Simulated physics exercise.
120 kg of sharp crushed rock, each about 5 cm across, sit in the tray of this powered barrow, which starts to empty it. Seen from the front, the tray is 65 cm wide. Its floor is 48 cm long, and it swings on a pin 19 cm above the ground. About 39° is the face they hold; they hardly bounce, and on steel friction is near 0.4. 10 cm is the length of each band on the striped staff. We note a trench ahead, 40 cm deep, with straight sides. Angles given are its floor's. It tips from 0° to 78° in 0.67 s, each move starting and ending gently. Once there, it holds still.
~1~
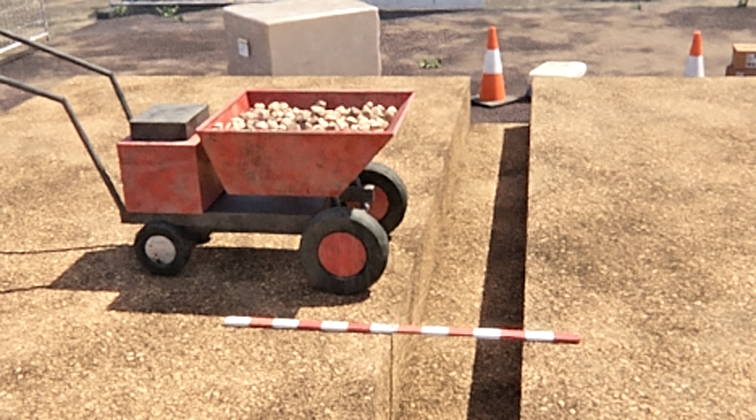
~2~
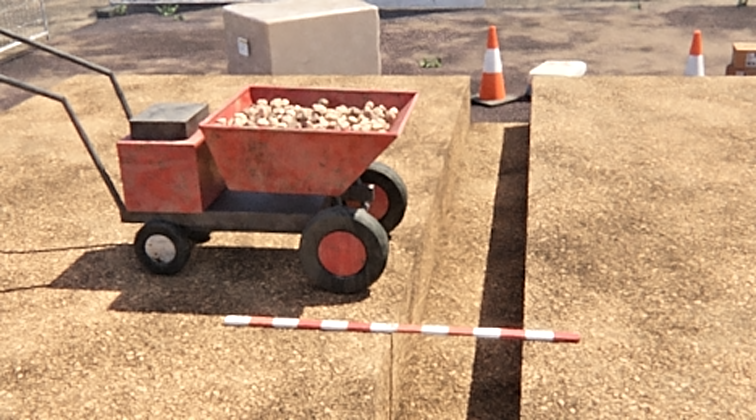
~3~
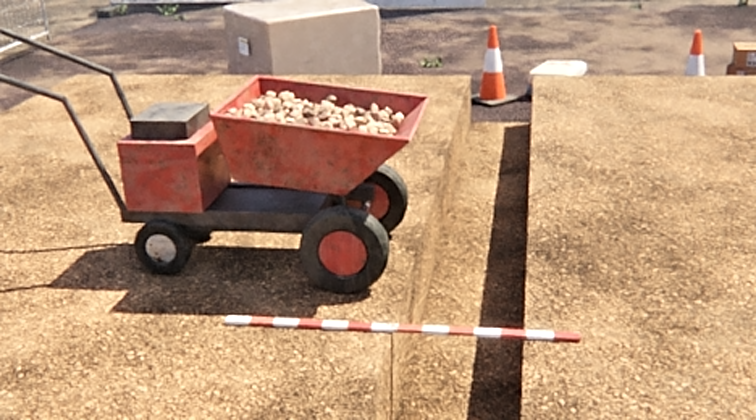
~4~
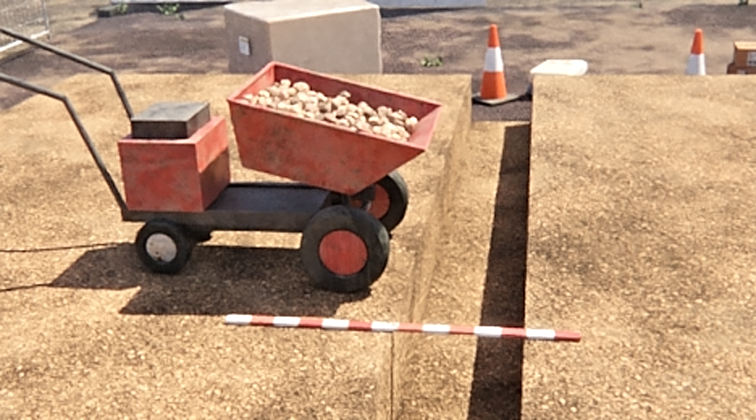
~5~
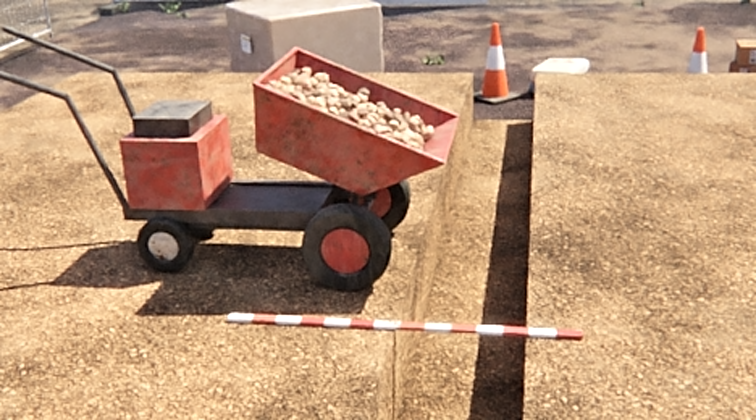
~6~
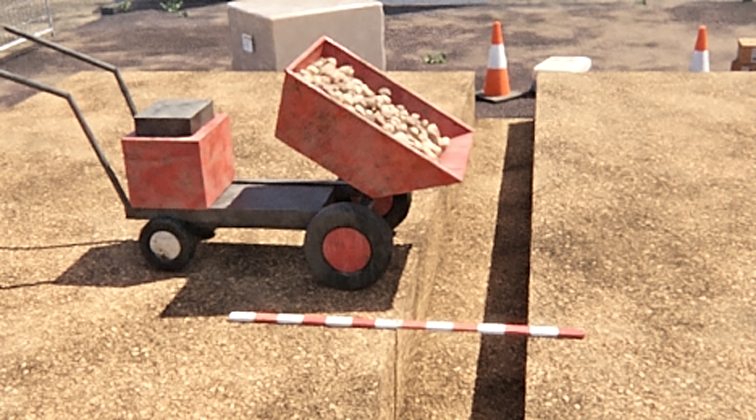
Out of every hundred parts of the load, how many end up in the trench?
Close to 65 in a hundred.
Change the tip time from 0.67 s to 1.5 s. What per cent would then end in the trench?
About 80 percent, I'd say.
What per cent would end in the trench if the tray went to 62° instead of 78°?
Then about 40 per cent.
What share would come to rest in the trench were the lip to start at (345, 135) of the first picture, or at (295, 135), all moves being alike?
Close to 100 percent in the first case, 90 percent in the second.
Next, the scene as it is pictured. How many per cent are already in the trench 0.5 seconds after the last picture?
Some 25 per cent.
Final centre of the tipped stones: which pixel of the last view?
Middle at around (515, 320), I'd say.
Then, 0.2 s after the last picture the floor is at 66°, 100 % in the tray; the foremost stones are at (487, 224).
Then, 0.5 s after the last picture the floor is at 78°, 56 % in the tray, 26 % in the trench, 18 % past the trench; the foremost stones are at (589, 279).
Then, 0.8 s after the last picture the floor is at 78°, 8 % in the tray, 57 % in the trench, 36 % past the trench; the foremost stones are at (749, 274).
Then, 2.8 s after the last picture the floor is at 78°, 0 % in the tray, 65 % in the trench, 35 % past the trench; the foremost stones are past the picture's edge.
